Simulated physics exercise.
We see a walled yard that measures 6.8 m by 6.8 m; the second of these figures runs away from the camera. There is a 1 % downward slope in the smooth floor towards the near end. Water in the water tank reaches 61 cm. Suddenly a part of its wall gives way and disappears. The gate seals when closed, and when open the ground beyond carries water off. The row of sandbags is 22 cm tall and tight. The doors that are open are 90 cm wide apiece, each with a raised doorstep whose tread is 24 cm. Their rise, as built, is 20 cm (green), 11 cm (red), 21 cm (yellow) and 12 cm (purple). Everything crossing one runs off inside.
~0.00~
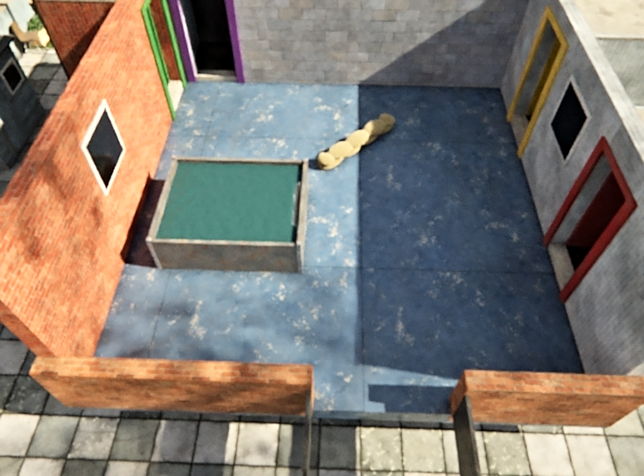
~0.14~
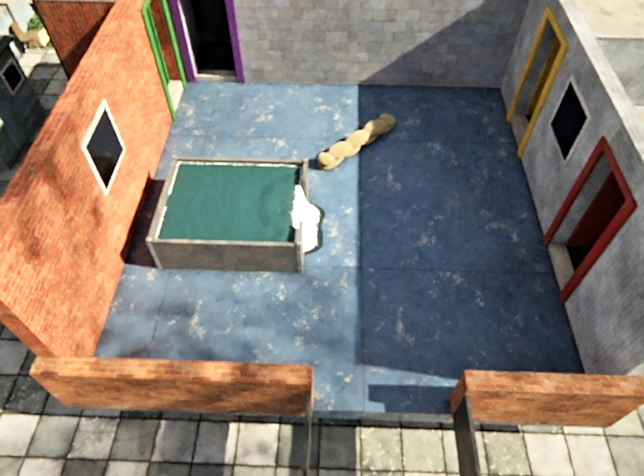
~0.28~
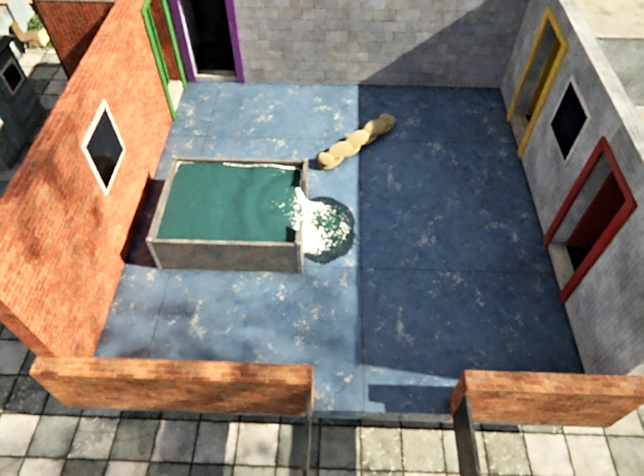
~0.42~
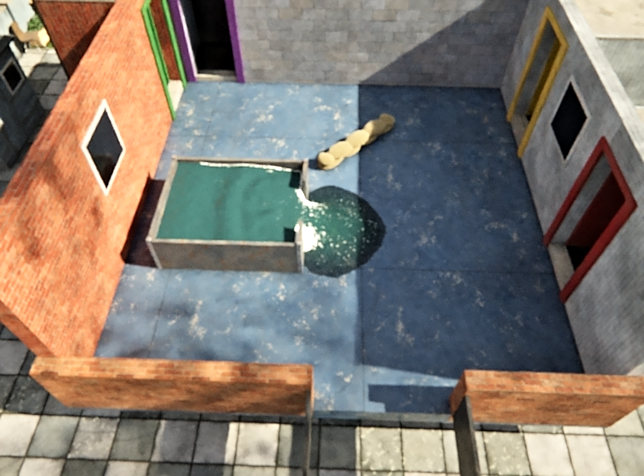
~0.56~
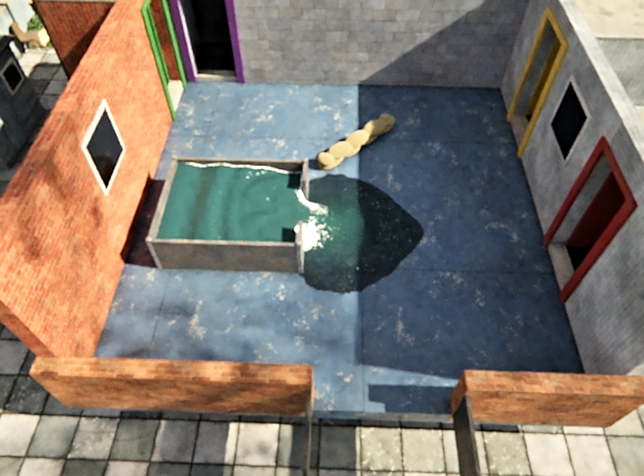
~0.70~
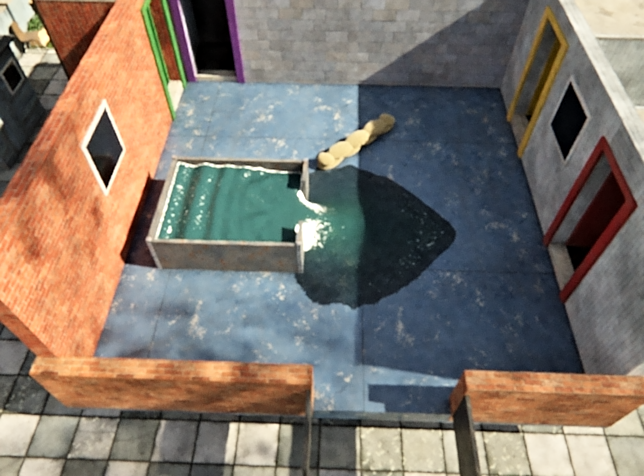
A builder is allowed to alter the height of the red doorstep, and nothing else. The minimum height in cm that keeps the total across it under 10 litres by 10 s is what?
It is close to 15 cm.
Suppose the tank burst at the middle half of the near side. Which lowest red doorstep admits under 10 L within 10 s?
Close to 5.0 cm at the least.
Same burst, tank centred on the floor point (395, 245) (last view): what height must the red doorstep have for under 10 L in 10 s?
Then close to 35 cm.
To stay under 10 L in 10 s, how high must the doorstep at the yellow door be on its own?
Yellow door - some 8.0 centimetres.
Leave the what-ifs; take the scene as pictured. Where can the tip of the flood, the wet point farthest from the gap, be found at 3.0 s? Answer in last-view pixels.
Pixel close to (495, 91).
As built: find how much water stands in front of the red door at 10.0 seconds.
Depth: Near 7.5 cm.
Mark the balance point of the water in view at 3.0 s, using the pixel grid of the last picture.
Centre of mass: About (338, 230) px.
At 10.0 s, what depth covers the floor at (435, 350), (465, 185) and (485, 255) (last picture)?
Roughly 6, then 5, then 7 cm.
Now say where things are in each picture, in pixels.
In the first picture, the water tank at (233, 201) is whole and still, 61 cm deep; the red door at (581, 230) is dry.
In the second picture, the gap is at (302, 220), the front 0.2 m out at (315, 247); the back of the water tank holds 61 cm.
In the third picture, water pours out at (302, 221) and has run 0.8 m, to (349, 239); about 9 cm deep outside, 61 cm at the back.
In the fourth picture, the gap is at (302, 221), the front 1.3 m out at (378, 240); the back of the water tank holds 61 cm.
In the fifth picture, water pours out at (302, 220) and has run 1.9 m, to (417, 235); about 5 cm deep outside, 60 cm at the back.
In the sixth picture, water pours out at (302, 220) and has run 2.4 m, to (447, 239); about 4 cm deep outside, 55 cm at the back; 1.7 m in a straight line remain to the red door at (581, 230).
After 1.4 s water covers 30 % of the floor, deepest (34 cm) near (309, 232); 2 cm at the red door, 0 litres in over its 11 cm doorstep.
After 3.0 s water covers 45 % of the floor, deepest (26 cm) near (584, 401); 17 cm at the red door, 25 litres in over its 11 cm doorstep.
After 10.0 s water covers 90 % of the floor, deepest (10 cm) near (571, 400); 7 cm at the red door, 44 litres in over its 11 cm doorstep.
At the red door as built, the water arrived by 1.4 s and peaked near 19 cm at 2.4 s.
Run again over the same 10 s with other heights there, 27 litres in over 12.5 cm, 3 litres over 17 cm. The limit of 10 litres is kept from about 15 cm up.
